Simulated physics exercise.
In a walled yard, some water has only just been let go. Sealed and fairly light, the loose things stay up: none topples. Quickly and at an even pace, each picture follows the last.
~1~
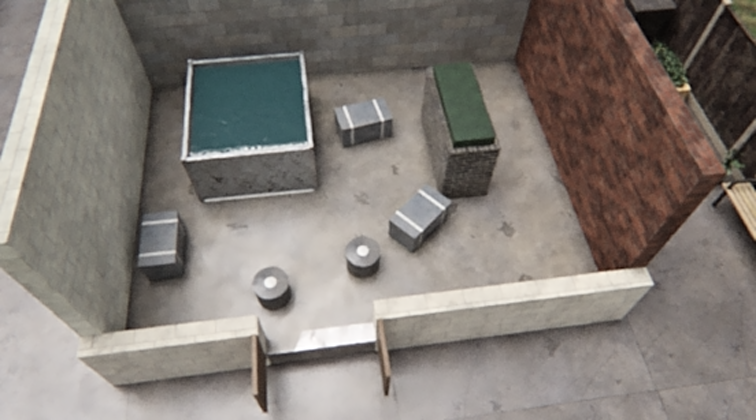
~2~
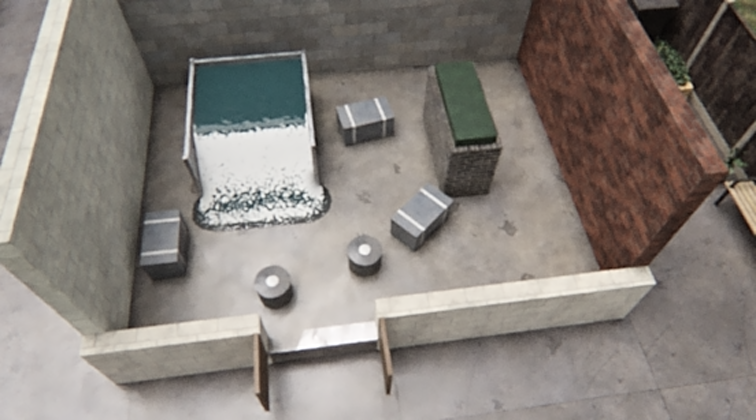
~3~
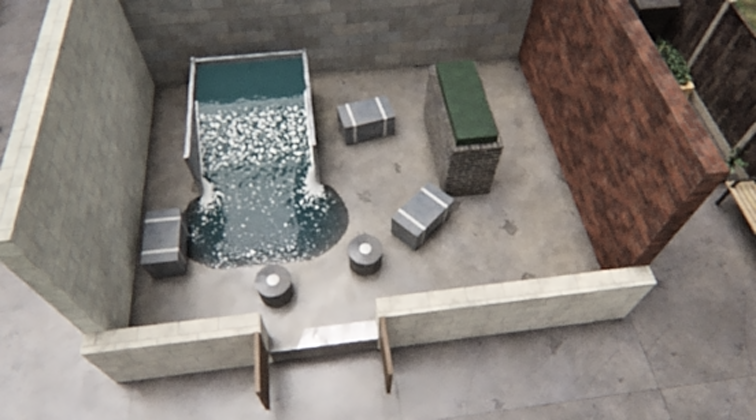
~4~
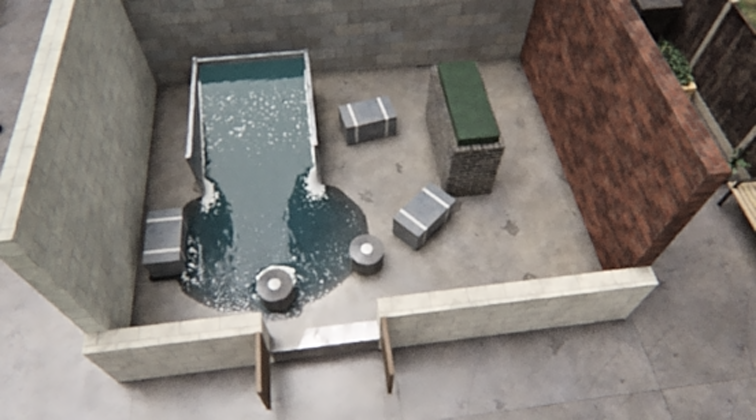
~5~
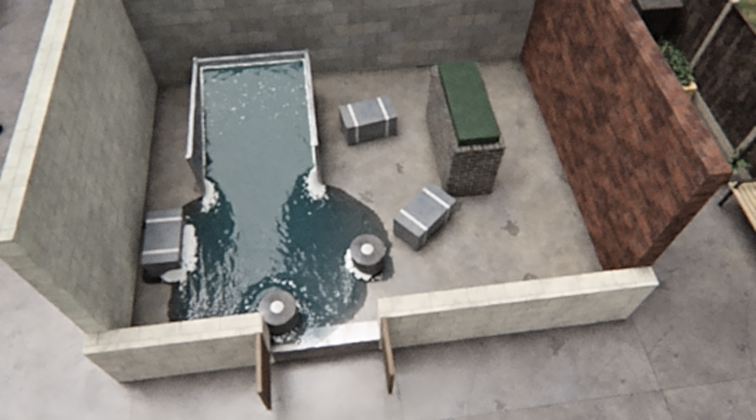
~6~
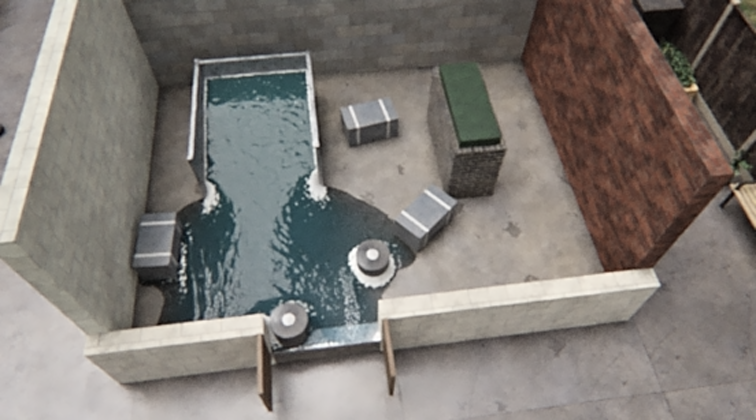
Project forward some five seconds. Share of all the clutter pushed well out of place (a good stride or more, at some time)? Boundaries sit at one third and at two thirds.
The share is one third to two thirds.
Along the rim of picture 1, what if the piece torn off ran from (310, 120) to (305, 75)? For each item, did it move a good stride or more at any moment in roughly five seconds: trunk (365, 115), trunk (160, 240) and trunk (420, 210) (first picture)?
First covers that distance, second stays short of it, third covers that distance.
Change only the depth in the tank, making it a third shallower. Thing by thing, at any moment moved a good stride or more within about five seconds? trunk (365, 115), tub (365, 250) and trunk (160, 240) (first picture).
Result by item: Didn't cover it; covered it; covered it.
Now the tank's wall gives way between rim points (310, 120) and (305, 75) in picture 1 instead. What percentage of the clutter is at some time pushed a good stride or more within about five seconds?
I'd say around 60 per cent.
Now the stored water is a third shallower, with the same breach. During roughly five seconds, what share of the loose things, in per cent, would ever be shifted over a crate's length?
Share: Close to 60 %.
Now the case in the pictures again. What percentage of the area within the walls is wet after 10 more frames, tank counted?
About 50 percent.
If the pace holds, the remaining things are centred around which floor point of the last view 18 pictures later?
That works out to about (373, 157) on the floor.
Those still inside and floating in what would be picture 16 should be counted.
The answer would be 0.
A moment on, 2 of 5 are well off their spots; 0 afloat.
Next, 3 of 5 are well off their spots; 0 afloat.
Later, 3 of 5 are well off their spots; 1 afloat.
In the end, 3 of 5 are well off their spots, and 3 have been at some point; 1 afloat.
